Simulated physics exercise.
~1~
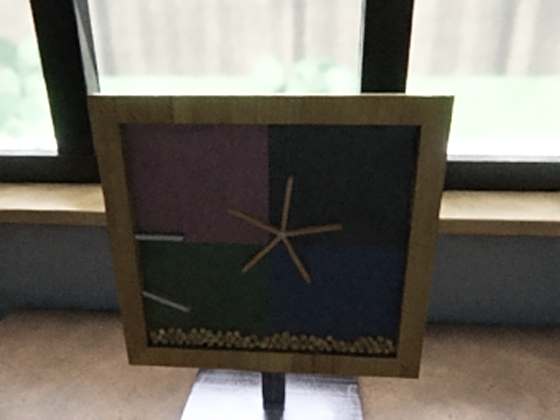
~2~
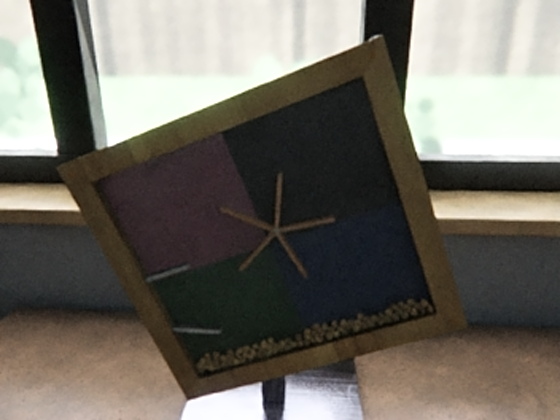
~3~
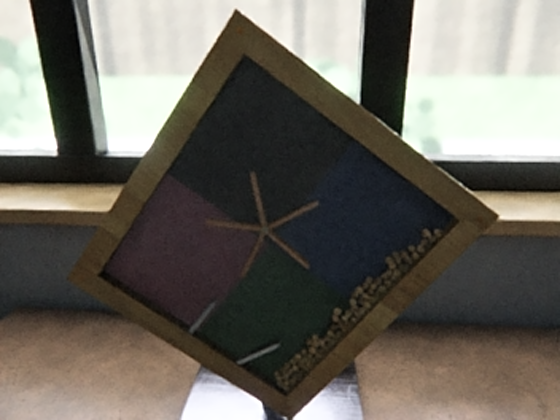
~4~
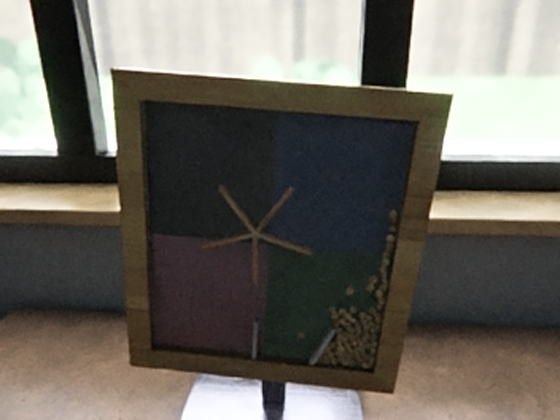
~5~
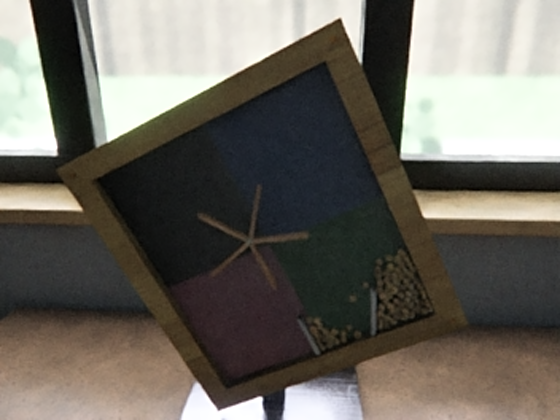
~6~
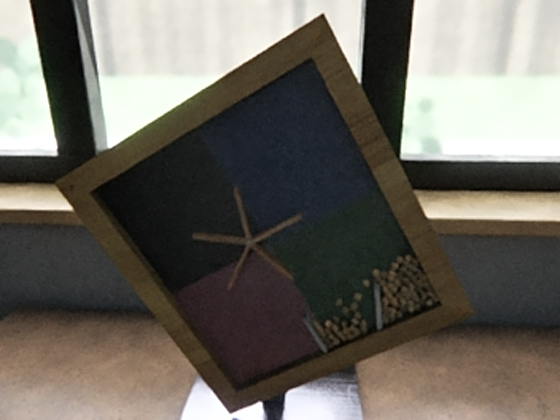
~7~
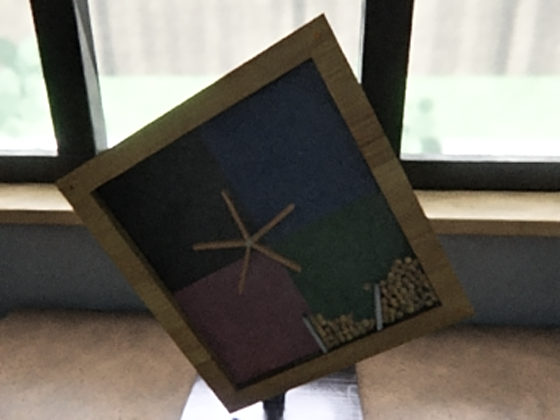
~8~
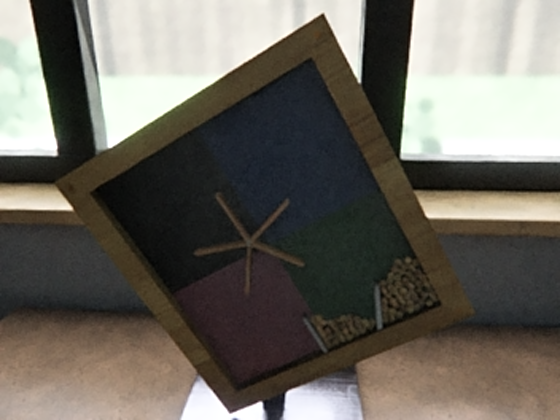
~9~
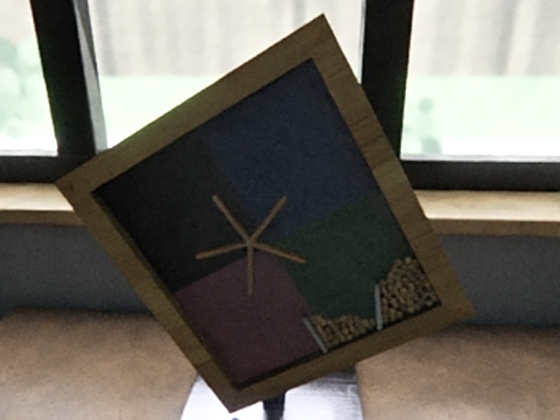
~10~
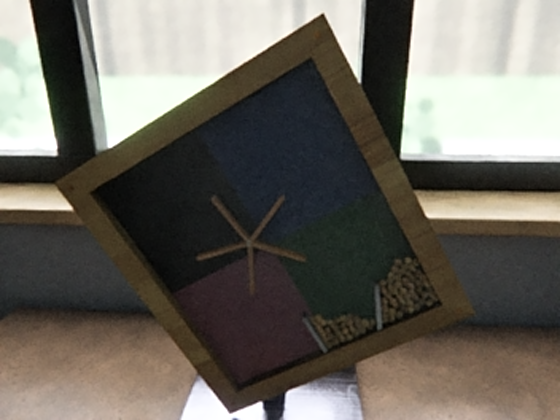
To begin with, a wooden-framed box stands upright before a window, pale beads lying along the bottom of its green and blue quarters and a five-armed star shape near the middle. The box turns anticlockwise, and the beads slide across the blue quarter towards the lower right. As it keeps turning, they tumble into the green quarter, some gathering between two thin pale strips. The box stops at a tilt while the star, lagging behind, goes on rotating more and more slowly. Finally the beads rest in the lower right, almost all over green, with hardly any reaching pink.
